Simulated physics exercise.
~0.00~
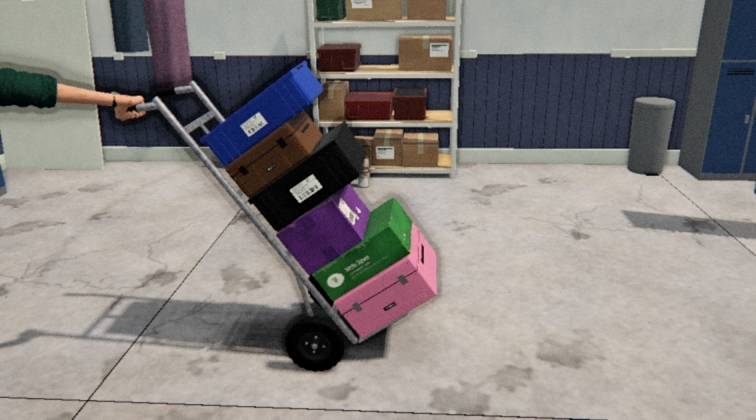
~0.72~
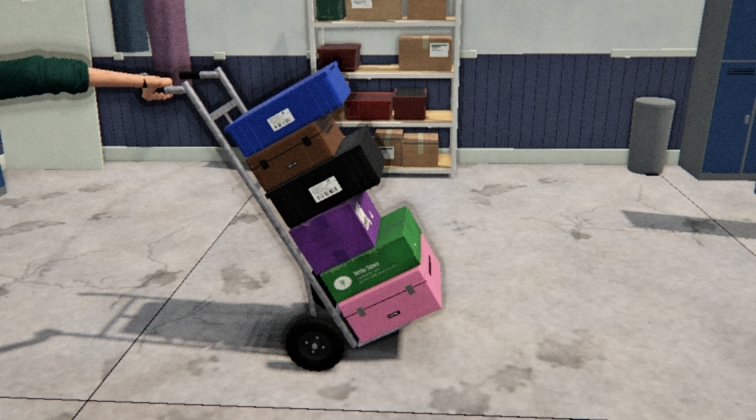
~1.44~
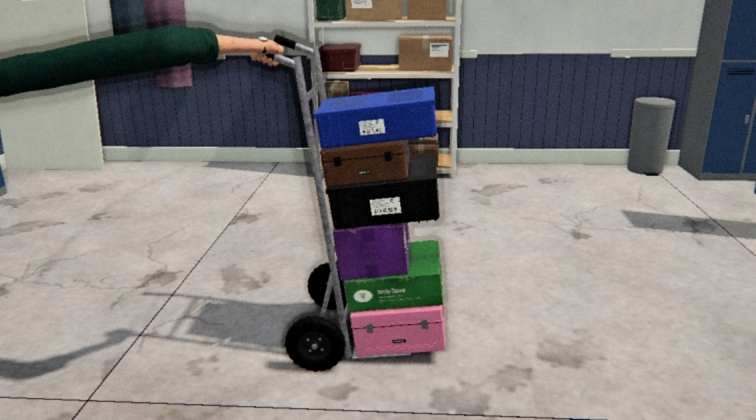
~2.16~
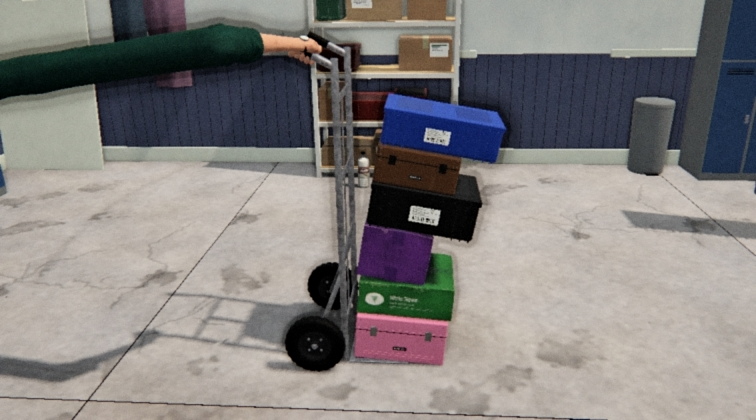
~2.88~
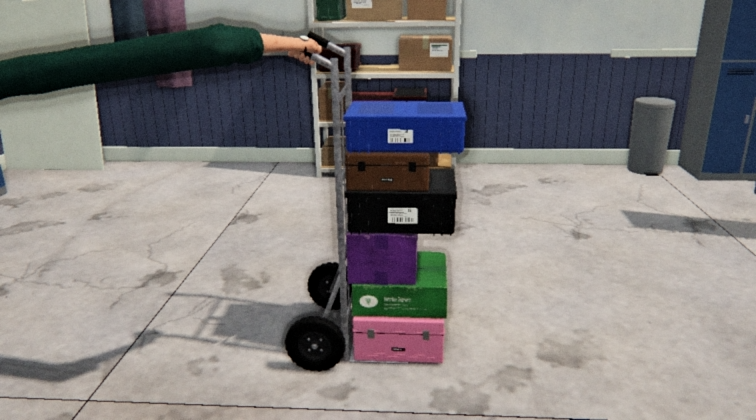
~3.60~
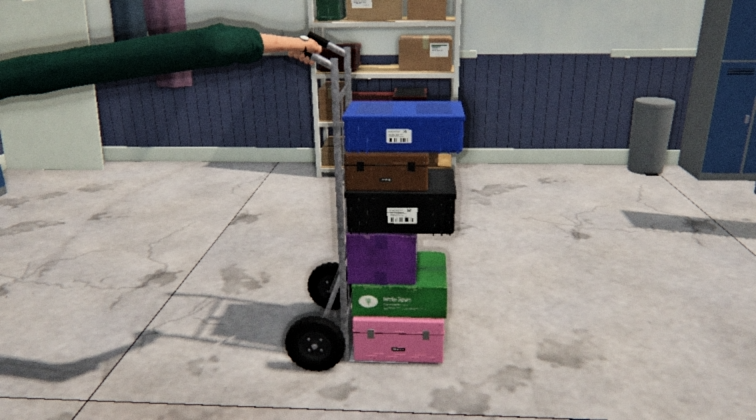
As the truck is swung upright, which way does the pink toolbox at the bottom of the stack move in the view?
The pink toolbox moves down, settling a little lower near the floor as the truck comes upright.
A two-wheeled hand truck leans back to the left in a storage room, seen from the side by a still camera, with shelves, a grey bin and blue lockers behind. A hand in a green sleeve grips its handle, and six boxes rest on it, blue at the top, then brown, black, purple, green and pink. The arm pushes the handle to the right, swinging the truck upright. As it stops, the upper boxes lurch right and tip forward, away from the frame. They drop back level against it, and the whole stack ends standing still, still in order.
